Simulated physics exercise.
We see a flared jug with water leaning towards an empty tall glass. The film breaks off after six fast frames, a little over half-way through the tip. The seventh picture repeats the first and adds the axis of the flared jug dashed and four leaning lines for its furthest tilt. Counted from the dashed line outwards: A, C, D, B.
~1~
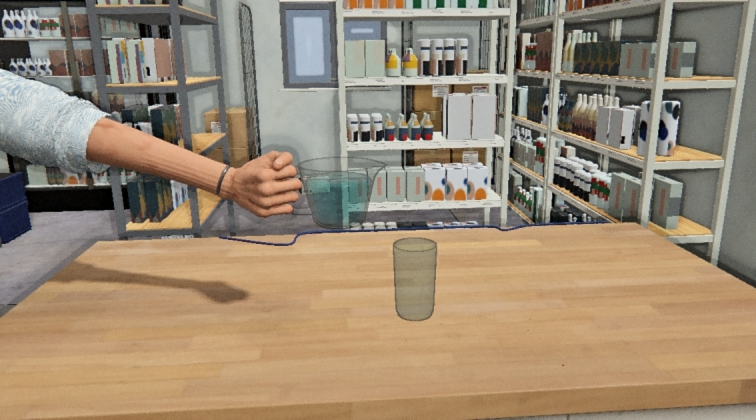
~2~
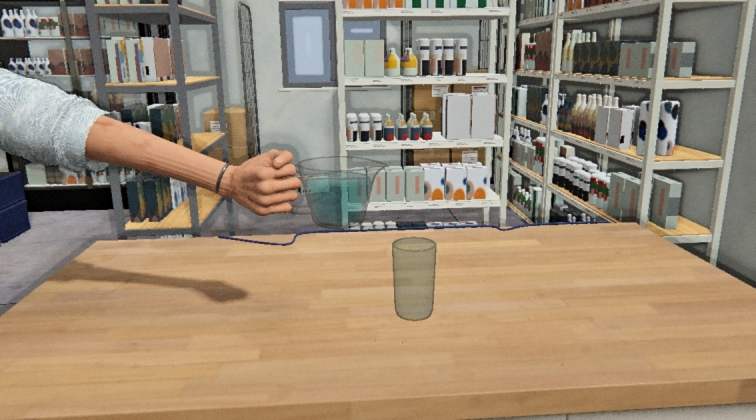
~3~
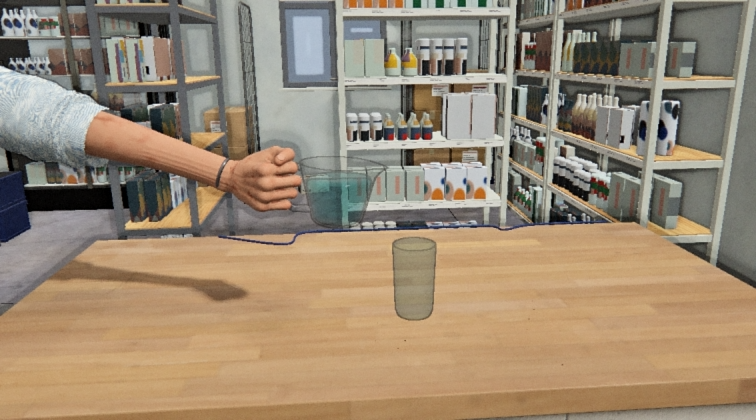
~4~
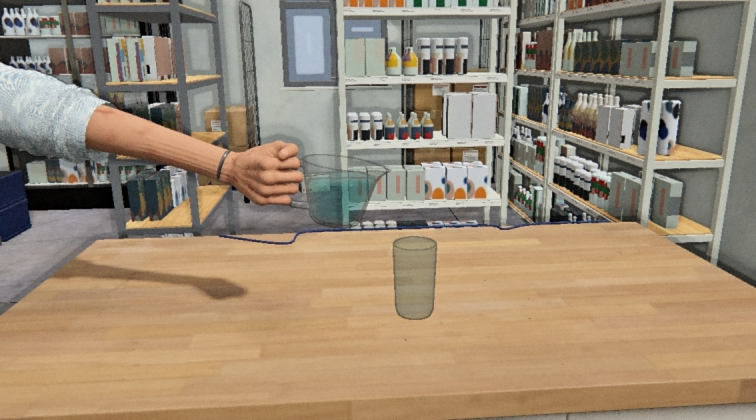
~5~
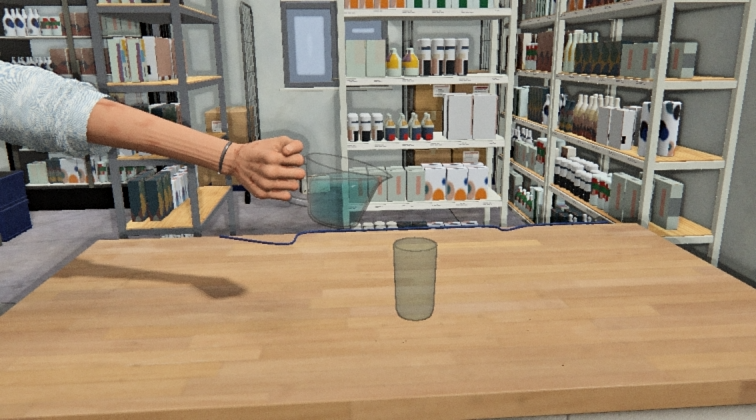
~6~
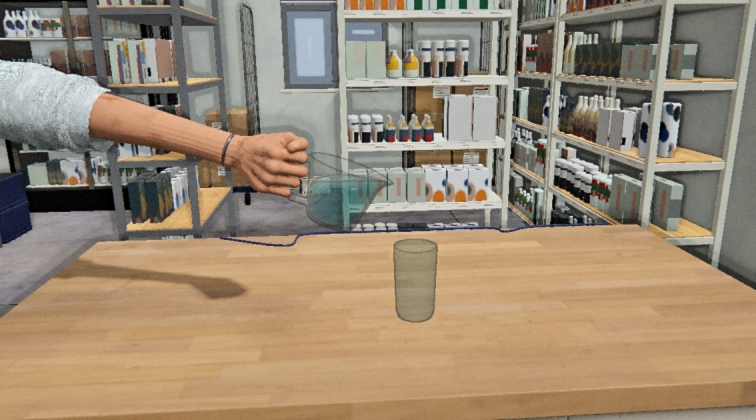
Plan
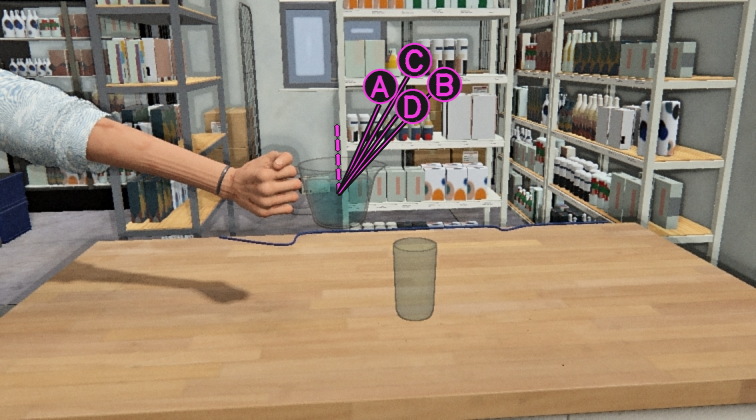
A hand reaching in from the left, in a pale grey-blue sleeve, holds a clear jug of teal liquid still at first, then slowly tilts it to the right, the camera staying fixed. Below and right of the jug, an empty, tall, brownish see-through glass stands motionless on a light wooden counter. Seen from across the counter, the shop-like room behind has shelves lined with bottles and boxes.
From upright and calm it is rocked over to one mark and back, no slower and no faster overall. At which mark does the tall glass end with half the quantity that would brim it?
Choose B.
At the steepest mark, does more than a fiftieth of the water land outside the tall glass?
No, it does not.
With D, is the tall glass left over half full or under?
Under half.
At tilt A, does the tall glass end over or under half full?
Under half.
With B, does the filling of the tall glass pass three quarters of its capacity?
No, it does not.
On the marked copy, A at (378, 105); B at (429, 94); C at (407, 77); D at (396, 115).
For tilt A, the tall glass ends with about 9 % of what it can hold.
For tilt B, the tall glass ends with about 48 % of what it can hold.
For tilt C, the tall glass ends with about 20 % of what it can hold.
For tilt D, the tall glass ends with about 33 % of what it can hold.
